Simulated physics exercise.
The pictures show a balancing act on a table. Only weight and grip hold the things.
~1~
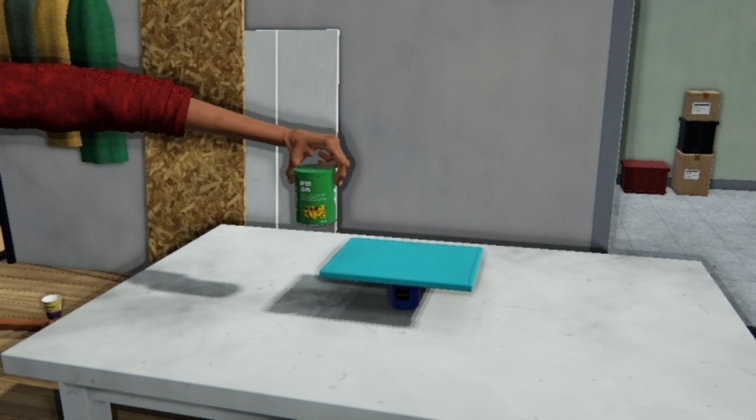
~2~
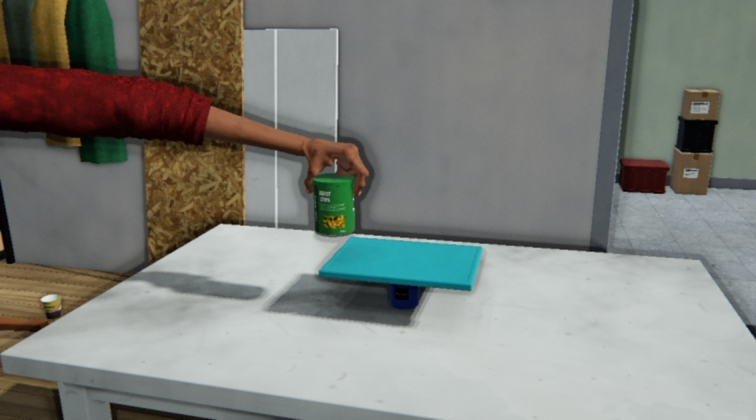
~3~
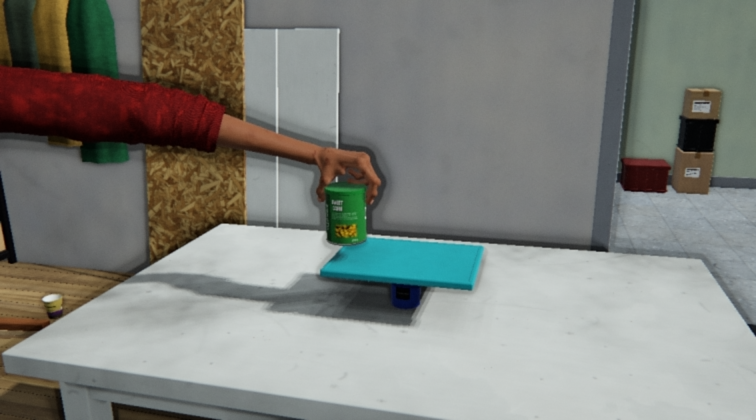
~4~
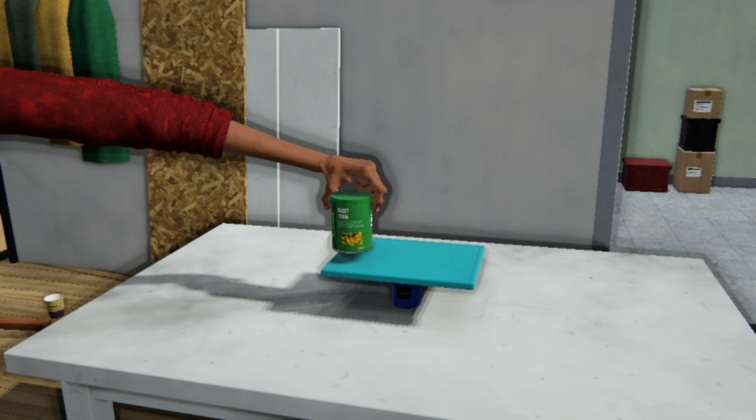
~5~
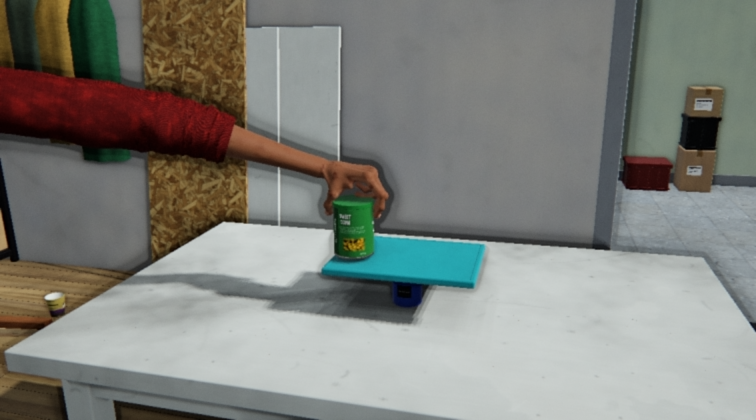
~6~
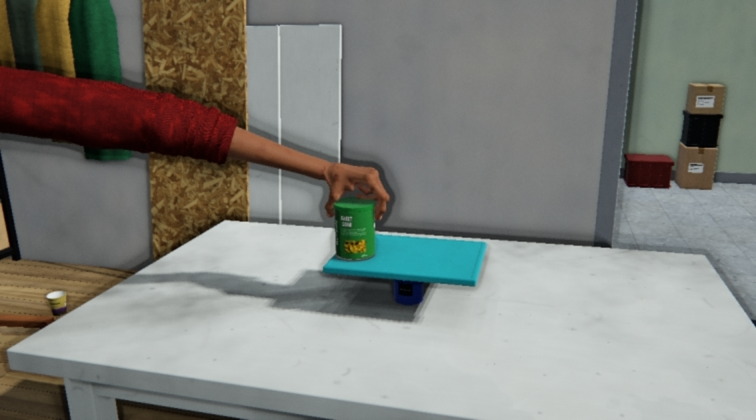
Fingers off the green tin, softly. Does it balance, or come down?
Here the stack comes apart.
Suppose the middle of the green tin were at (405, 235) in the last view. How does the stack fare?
Then it holds.
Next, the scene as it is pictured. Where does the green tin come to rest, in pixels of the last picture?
Near (320, 269).
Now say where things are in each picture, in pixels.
The first frame shows coming down; green tin (315, 195); turquoise lid (405, 261).
The second frame shows coming down; green tin (334, 205); turquoise lid (405, 261).
The third frame shows coming down; green tin (346, 213); turquoise lid (406, 260).
The fourth frame shows coming down; green tin (352, 221); turquoise lid (407, 260).
The fifth frame shows coming down; green tin (354, 227); turquoise lid (407, 258).
The sixth frame shows in place under the hand; green tin (355, 228); turquoise lid (409, 257).
Then, 0.40 s past the last view, green tin now fallen; turquoise lid rocked 39° from its first pose.
Then, 0.60 s past the last view, turquoise lid rocked 41° from its first pose.
Finally, fallen, green tin; left askew, turquoise lid; blue jar still in place. Final places as the last picture's camera would see them, green tin near (320, 269). The stack gives way.
